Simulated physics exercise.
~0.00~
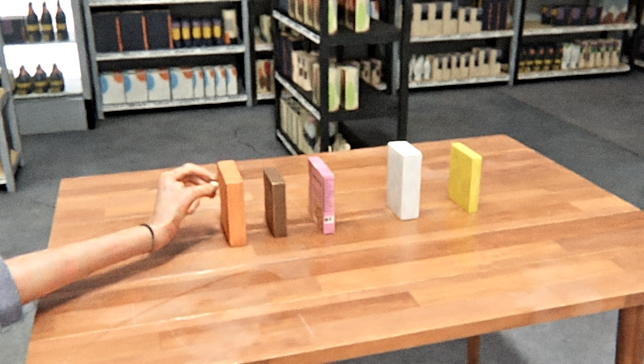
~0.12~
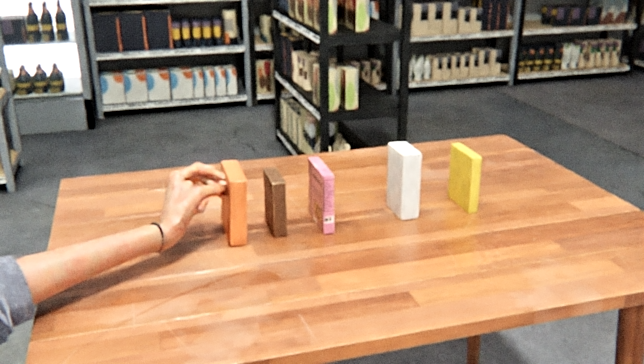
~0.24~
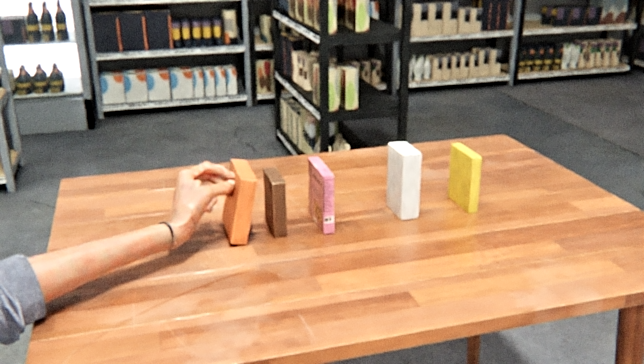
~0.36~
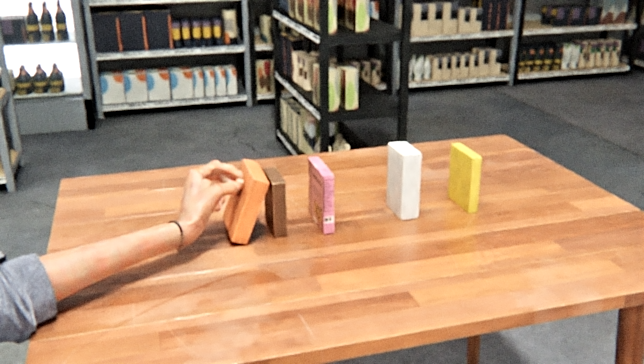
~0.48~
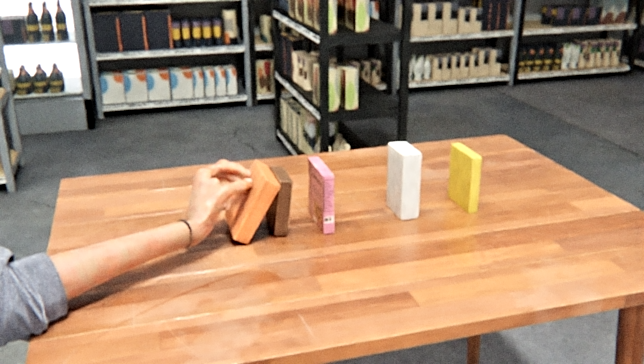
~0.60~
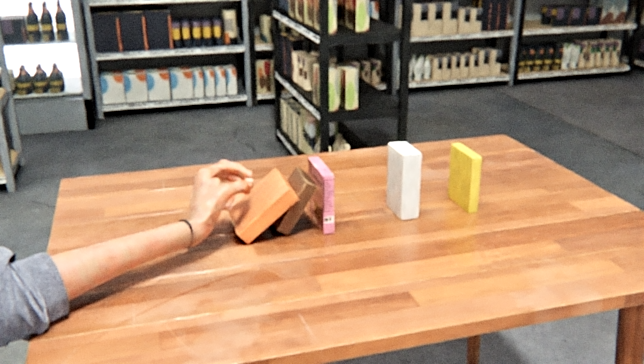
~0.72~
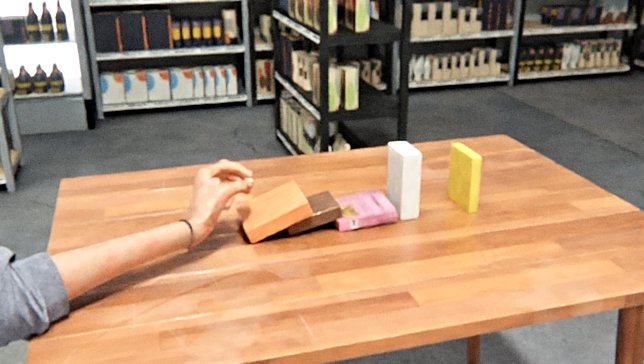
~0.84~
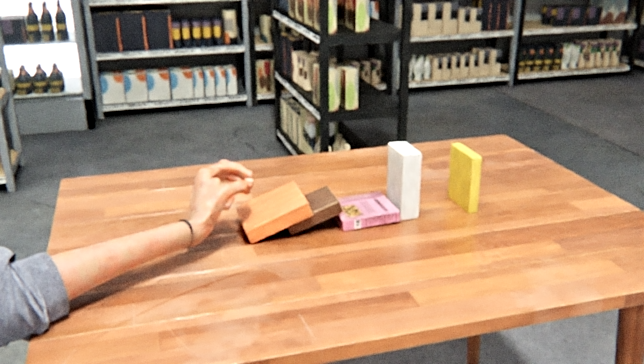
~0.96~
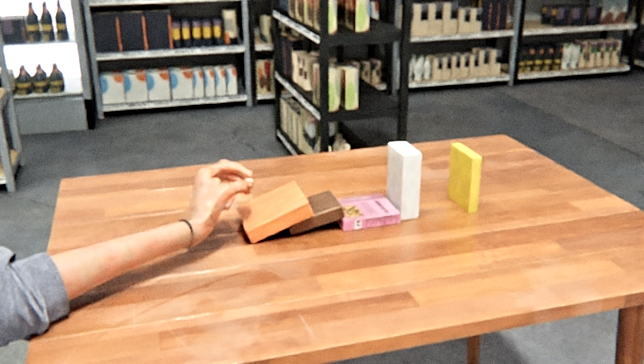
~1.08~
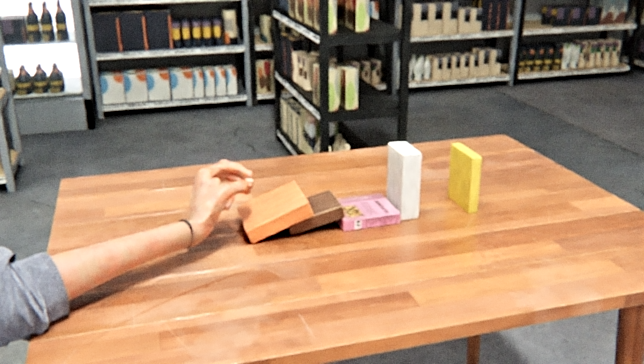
At first, an orange block, a brown block, a pink packet, a white board and a yellow board stand upright in a row on a wooden table, with a hand at the orange block on the left. The fingers tip the orange block to the right until it leans against the brown one. It keeps tilting as the hand stays behind, and the brown block leans over towards the pink packet. The packet then topples to the right, and all three drop low, overlapping. They settle there, while the white and yellow boards remain standing.
